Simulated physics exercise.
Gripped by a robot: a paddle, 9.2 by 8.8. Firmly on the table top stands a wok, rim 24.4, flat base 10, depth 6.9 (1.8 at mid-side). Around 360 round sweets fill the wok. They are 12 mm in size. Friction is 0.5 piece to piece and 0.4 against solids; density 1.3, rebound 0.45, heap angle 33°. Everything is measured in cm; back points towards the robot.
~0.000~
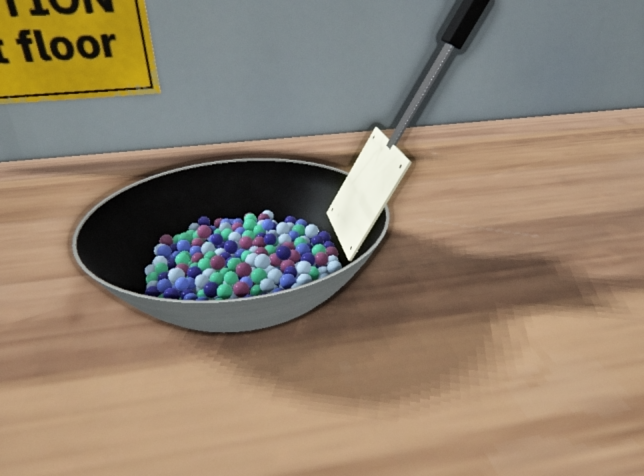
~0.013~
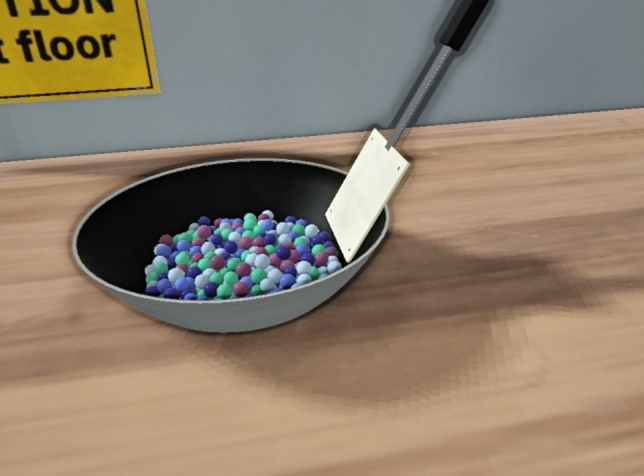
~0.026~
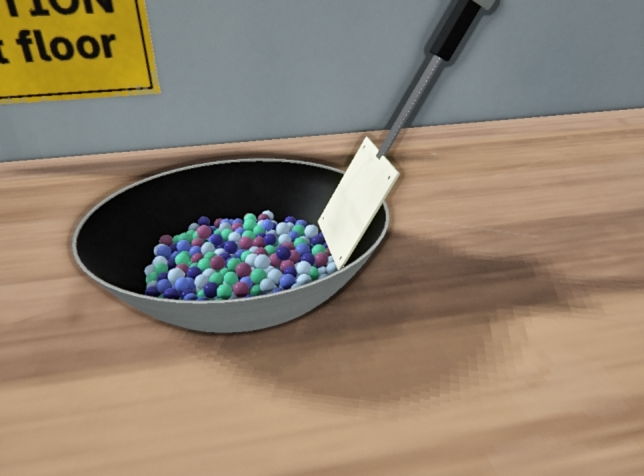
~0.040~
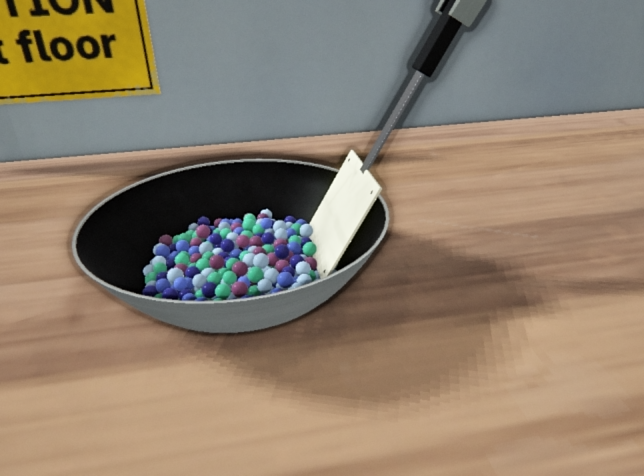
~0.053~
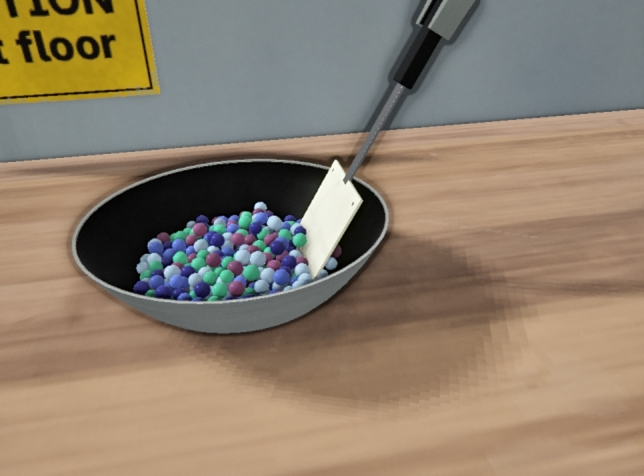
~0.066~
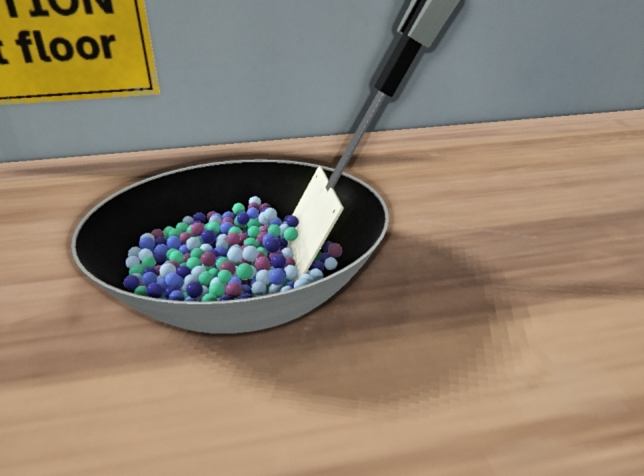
The video shows a spatula with a pale, flat blade at the right side of a dark wok of small colourful balls on a wooden surface; the blade moves left and slightly down into the balls, nudging them leftward.
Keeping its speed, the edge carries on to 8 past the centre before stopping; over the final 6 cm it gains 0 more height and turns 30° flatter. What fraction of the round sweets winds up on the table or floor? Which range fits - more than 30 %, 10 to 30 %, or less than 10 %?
The range that fits is more than 30 %.
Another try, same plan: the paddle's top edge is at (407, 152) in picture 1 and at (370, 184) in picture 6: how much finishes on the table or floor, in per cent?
Off the vessel, on the table or floor: Some 20 percent.
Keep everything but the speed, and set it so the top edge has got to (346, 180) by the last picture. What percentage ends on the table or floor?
Share: Roughly 25 %.
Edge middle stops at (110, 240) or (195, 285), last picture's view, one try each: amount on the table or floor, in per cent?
Try 1: Approx. 60 %; try 2: Approx. 0 %.
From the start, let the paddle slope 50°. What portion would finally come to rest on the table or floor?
It would then be close to 40 %.
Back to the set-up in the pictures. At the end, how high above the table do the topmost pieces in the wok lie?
It reaches about 7.5 cm.
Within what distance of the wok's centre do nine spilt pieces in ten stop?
That distance is around 40 cm.
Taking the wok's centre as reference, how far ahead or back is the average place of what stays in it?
I'd say close to 4.0 cm toward the front.
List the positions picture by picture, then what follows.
Paddle top edge at (392, 143), sloping 60°; upper third of the load around (238, 256), from x 150 to 335, top at y 215; 360 in the wok, in the first frame.
Paddle top edge at (391, 145), sloping 60°; upper third of the load around (238, 256), from x 150 to 335, top at y 215, in the second frame.
Paddle top edge at (382, 154), sloping 60°; upper third of the load around (238, 257), from x 150 to 335, top at y 215, in the third frame.
Paddle top edge at (366, 168), sloping 60°; upper third of the load around (237, 257), from x 150 to 330, top at y 215, in the fourth frame.
Paddle top edge at (348, 179), sloping 60°; upper third of the load around (235, 254), from x 140 to 335, top at y 210, in the fifth frame.
Paddle top edge at (330, 185), sloping 60°; upper third of the load around (228, 254), from x 130 to 335, top at y 205; 360 in the wok, in the sixth frame.
After 0.10 s, sloping 60°, highest piece 8 above the table; 360 in the wok.
After 0.13 s, sloping 50°, highest piece 9 above the table; 358 in the wok, 2 on the blade or in flight.
After 0.35 s, sloping 30°, highest piece 17 above the table; 214 in the wok, 15 on the table or floor, 131 on the blade or in flight.
After 1.40 s, sloping 30°, highest piece 7 above the table; 213 in the wok, 147 on the table or floor.
At rest, 213 in the wok, 147 on the table or floor. That is 41 % on the table or floor.
